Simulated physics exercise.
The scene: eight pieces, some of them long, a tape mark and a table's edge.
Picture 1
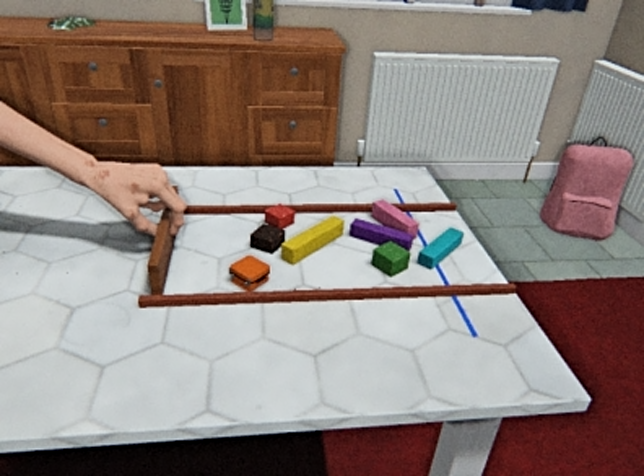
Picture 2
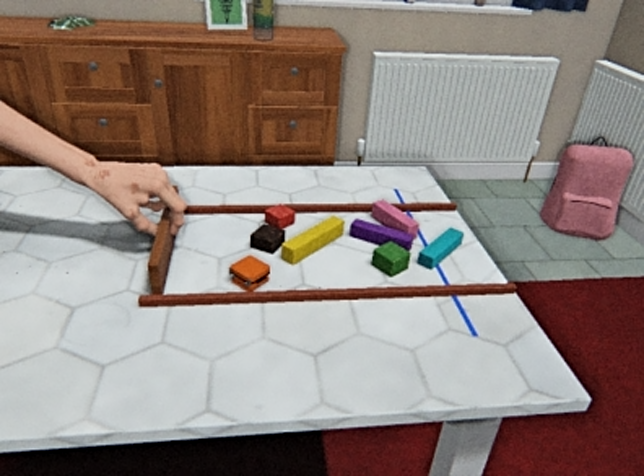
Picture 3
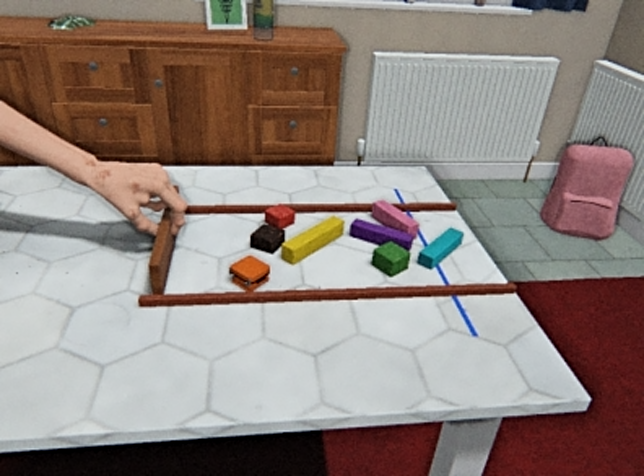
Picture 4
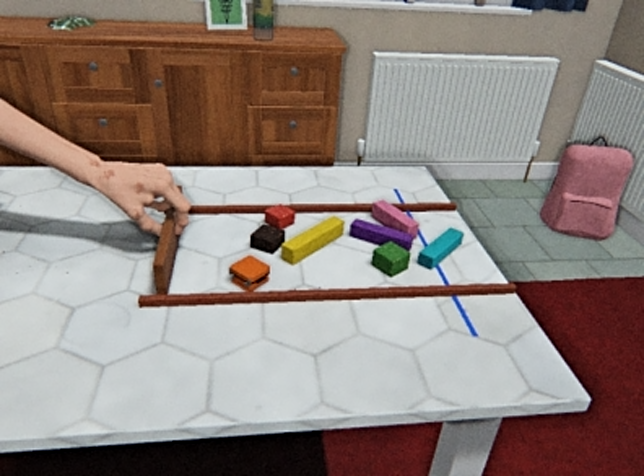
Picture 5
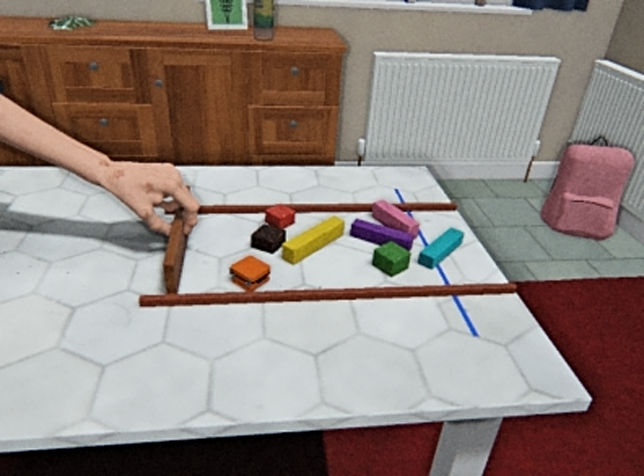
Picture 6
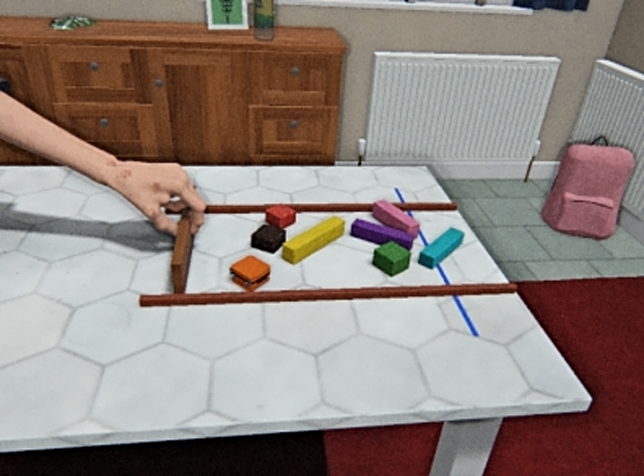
A hand sliding a wooden board slightly right between two rails on a tiled table, toward colourful blocks that stay still.
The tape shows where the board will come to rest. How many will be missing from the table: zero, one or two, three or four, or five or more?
In the end the number that fall off is one or two.
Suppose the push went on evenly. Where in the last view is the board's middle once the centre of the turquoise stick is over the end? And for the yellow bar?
Its middle is around (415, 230) and around (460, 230).
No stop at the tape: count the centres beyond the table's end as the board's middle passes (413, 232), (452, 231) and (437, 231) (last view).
The counts: 0, 4 and 2.
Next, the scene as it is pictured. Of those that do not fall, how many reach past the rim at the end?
2 of them.
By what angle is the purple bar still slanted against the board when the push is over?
Some 10 degrees.
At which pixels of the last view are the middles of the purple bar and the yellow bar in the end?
About (490, 252), and the other about (456, 244).
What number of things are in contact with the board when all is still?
The number is 4.
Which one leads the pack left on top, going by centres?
That is the purple bar.
Soon after, none off yet; turquoise stick at rest near (442, 248); pink bar at rest near (395, 220); purple bar at rest near (382, 236).
After that, none off yet; turquoise stick displaced a little near (465, 255); pink bar at rest near (400, 218); purple bar displaced about its own width near (429, 246).
In the end, the number that fall off is one or two; gone, turquoise stick.
